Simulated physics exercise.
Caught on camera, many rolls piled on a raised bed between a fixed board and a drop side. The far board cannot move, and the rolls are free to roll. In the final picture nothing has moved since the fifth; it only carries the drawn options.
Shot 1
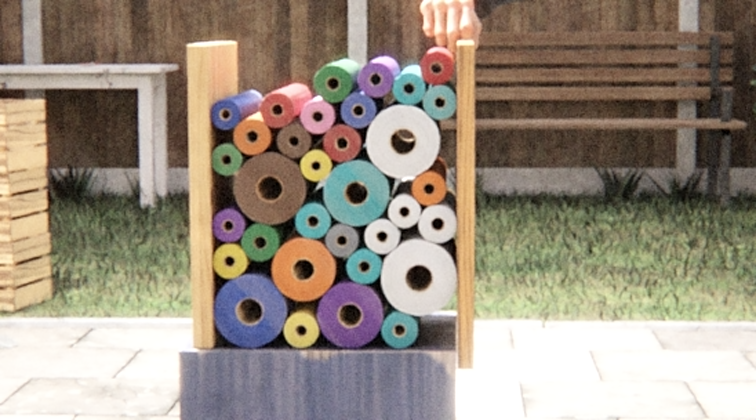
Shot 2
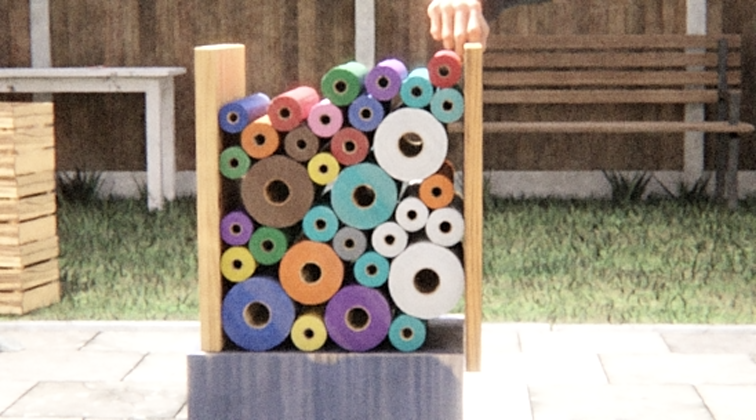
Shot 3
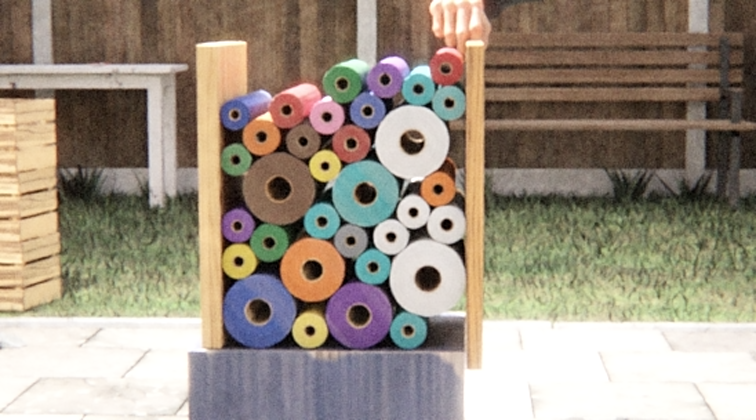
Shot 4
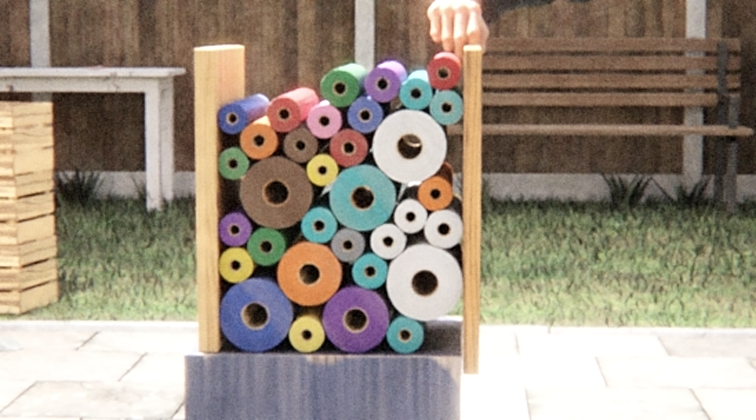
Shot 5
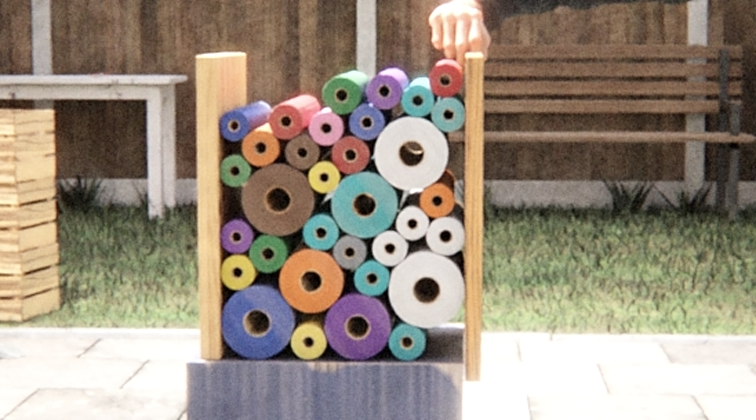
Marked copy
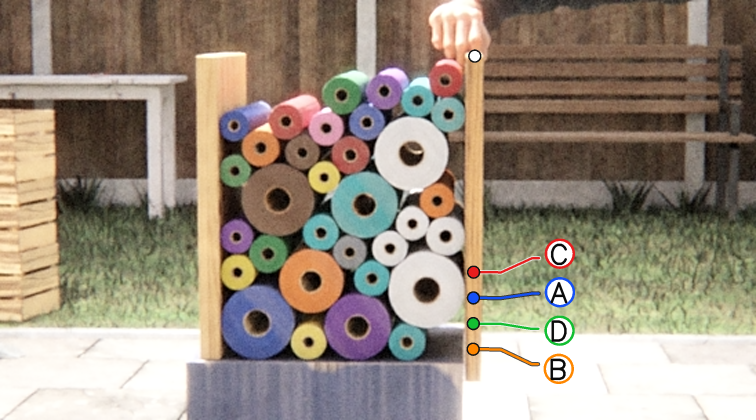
A hand rests atop the right board beside a stack of colourful rolls that stays still.
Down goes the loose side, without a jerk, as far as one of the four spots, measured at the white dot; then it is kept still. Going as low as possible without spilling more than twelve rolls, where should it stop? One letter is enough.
Lower it to D and no more.
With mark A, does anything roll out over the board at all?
Yes, at A.
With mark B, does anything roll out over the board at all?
Yes, at B.
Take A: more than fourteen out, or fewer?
It loses fewer than fourteen.
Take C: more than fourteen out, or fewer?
At C, fewer than fourteen.
On the marked copy, A at (473, 298); B at (473, 349); C at (473, 272); D at (473, 323); the white dot at (474, 56).
Following D. Soon after the start, top of the board (466, 163).
Later, top of the board (465, 279).
In the end, top of the board (465, 322), about nine out over the board.
As for the rest, A about nine out over the board; B more than twelve out over the board; C about nine out over the board.
